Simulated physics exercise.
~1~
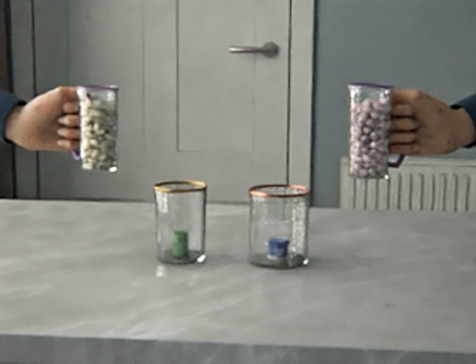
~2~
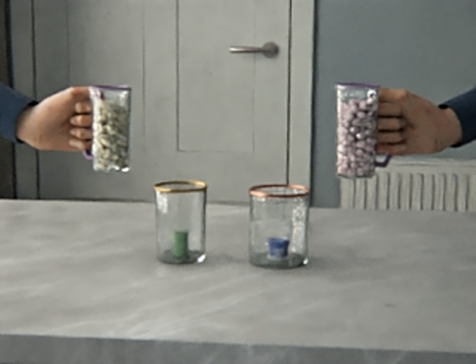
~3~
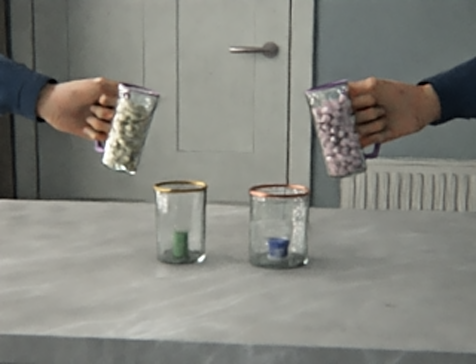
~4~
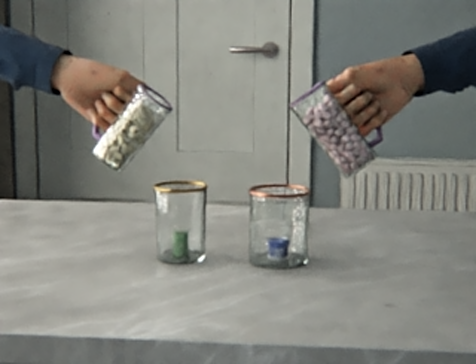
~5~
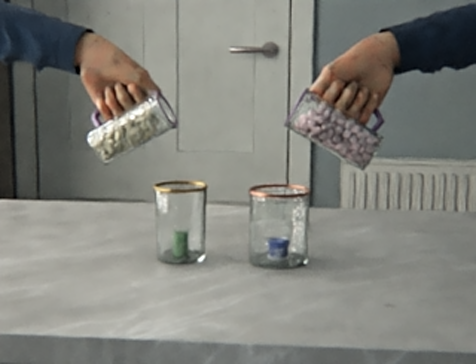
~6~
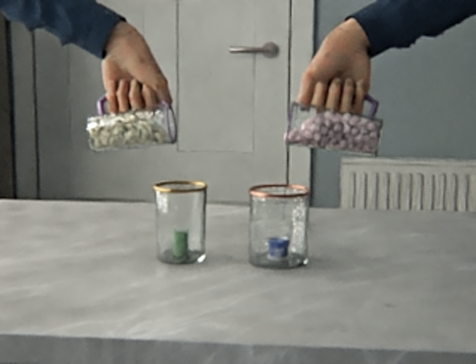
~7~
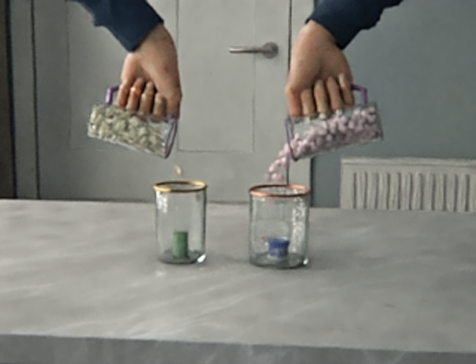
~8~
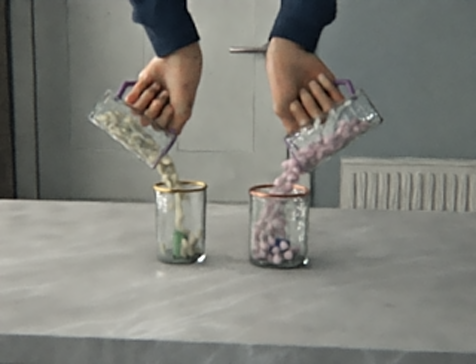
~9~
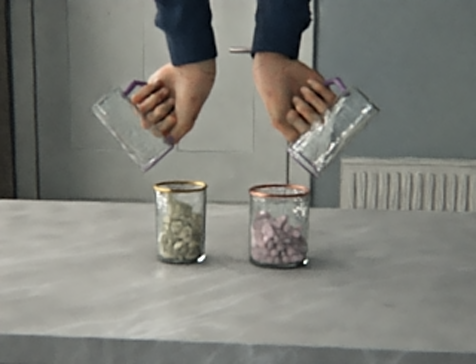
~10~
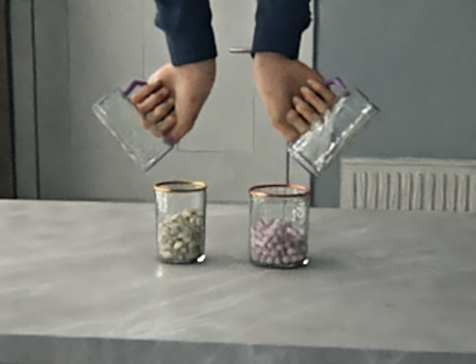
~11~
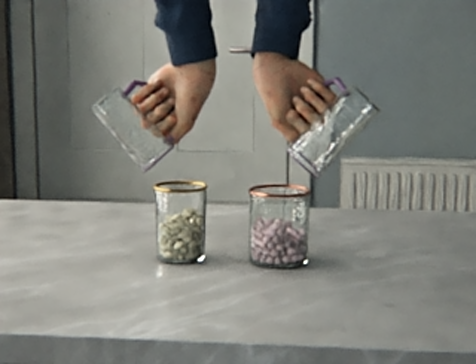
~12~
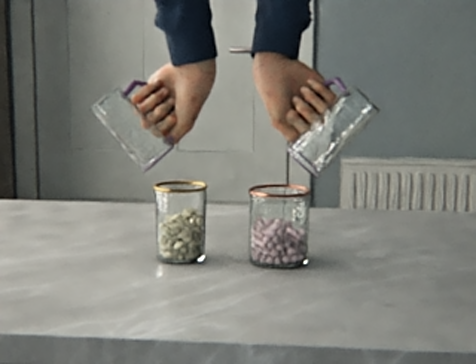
On a grey tabletop before a grey door and a white radiator, seen from the front by a still camera, stand two clear glasses, the left holding a small green object and the right a blue one. Two hands in dark sleeves hold clear cups of pale greenish pieces on the left and pinkish pieces on the right. The hands move inward and tip the cups over the glasses. The pink pieces start falling in earnest first, then both streams pour down around the objects. Finally the cups hang tilted and empty, the left glass about two thirds full and the right about half full, with both objects covered.
